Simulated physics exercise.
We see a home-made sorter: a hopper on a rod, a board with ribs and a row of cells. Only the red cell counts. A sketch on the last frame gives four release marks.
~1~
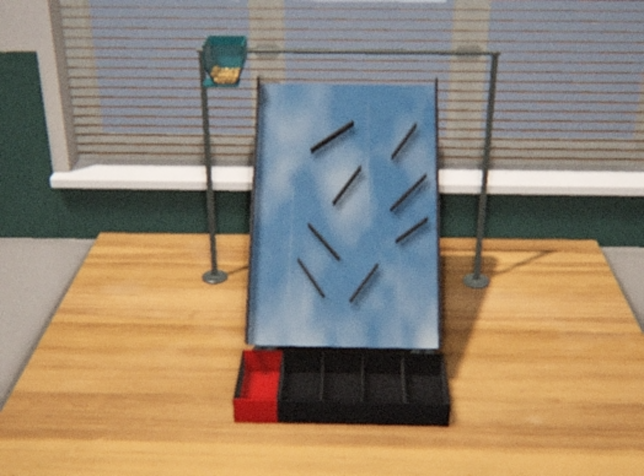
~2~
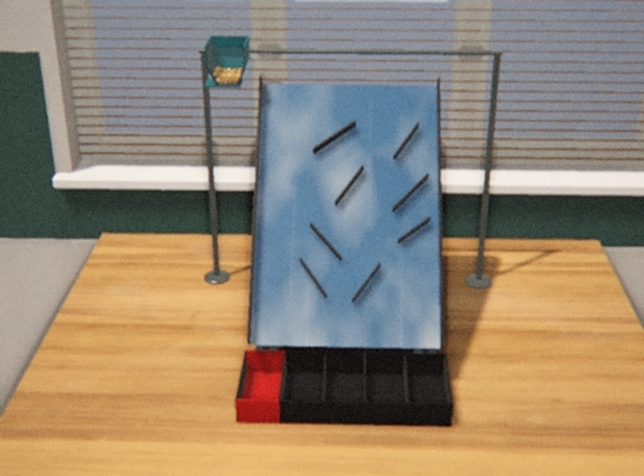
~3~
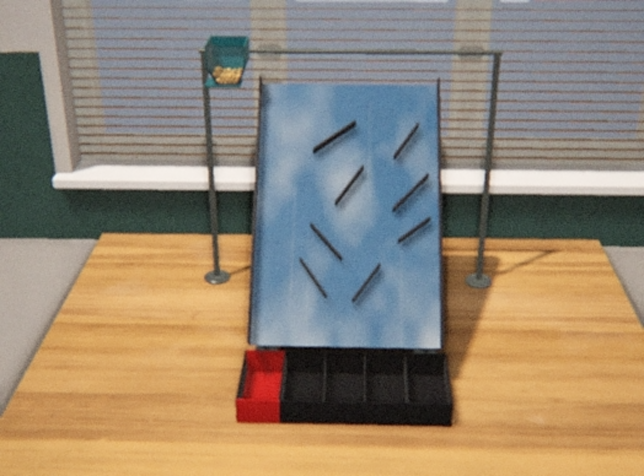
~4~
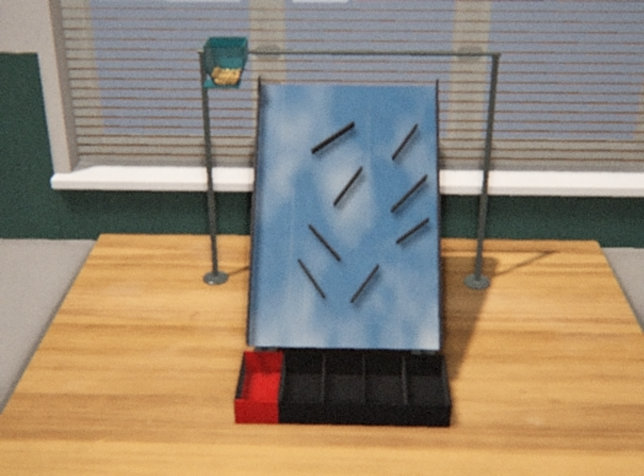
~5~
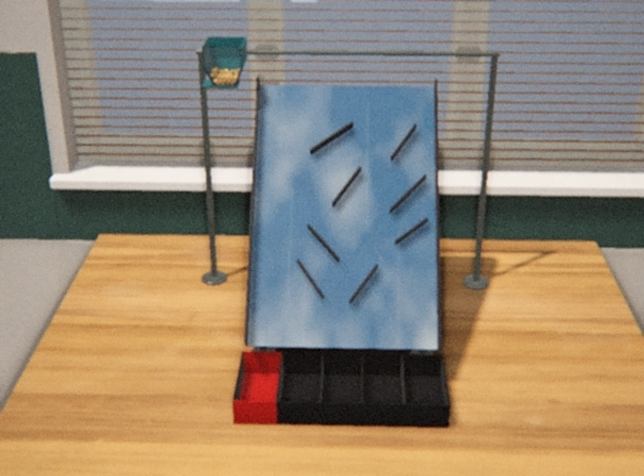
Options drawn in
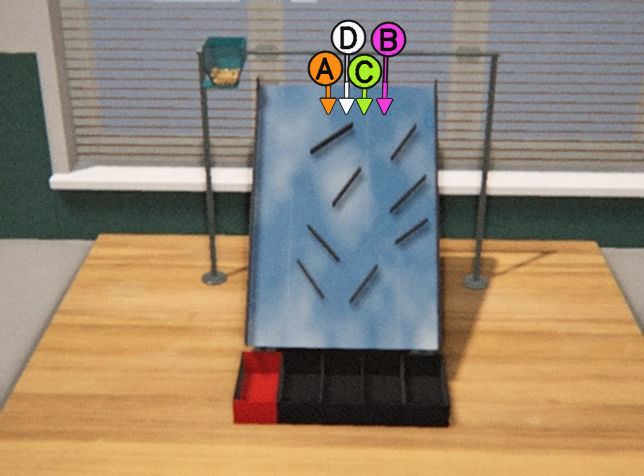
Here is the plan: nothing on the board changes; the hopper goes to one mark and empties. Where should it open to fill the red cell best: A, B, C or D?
A.
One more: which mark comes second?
Mark D.
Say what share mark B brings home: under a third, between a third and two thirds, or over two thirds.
Mark B gives under a third.
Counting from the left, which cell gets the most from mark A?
The first.
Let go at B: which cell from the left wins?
It is the second one.
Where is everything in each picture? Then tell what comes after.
The first frame shows hopper near (227, 78), dried chickpeas, door shut.
The second frame shows ribs (313, 149) to (355, 121), (395, 155) to (419, 123), (335, 202) to (363, 165).
The third frame shows ribs (393, 208) to (429, 173), (311, 223) to (341, 257), (399, 240) to (430, 217).
The fourth frame shows ribs (299, 259) to (324, 296), (351, 300) to (379, 264).
The fifth frame shows red cell near (255, 411), number 1 of 5 from the left.
On the marked copy, mark A meets the board at (328, 108); mark B meets the board at (384, 108); mark C meets the board at (364, 108); mark D meets the board at (346, 108).
Choosing A, the bulk in the red cell, a small share in other cells, only a few outside the box.
Choosing B, only a few in the red cell, all but a few in other cells.
Choosing C, a small share in the red cell, the bulk in other cells, only a few outside the box.
Choosing D, close to two thirds in the red cell, close to a quarter in other cells, a small share outside the box.
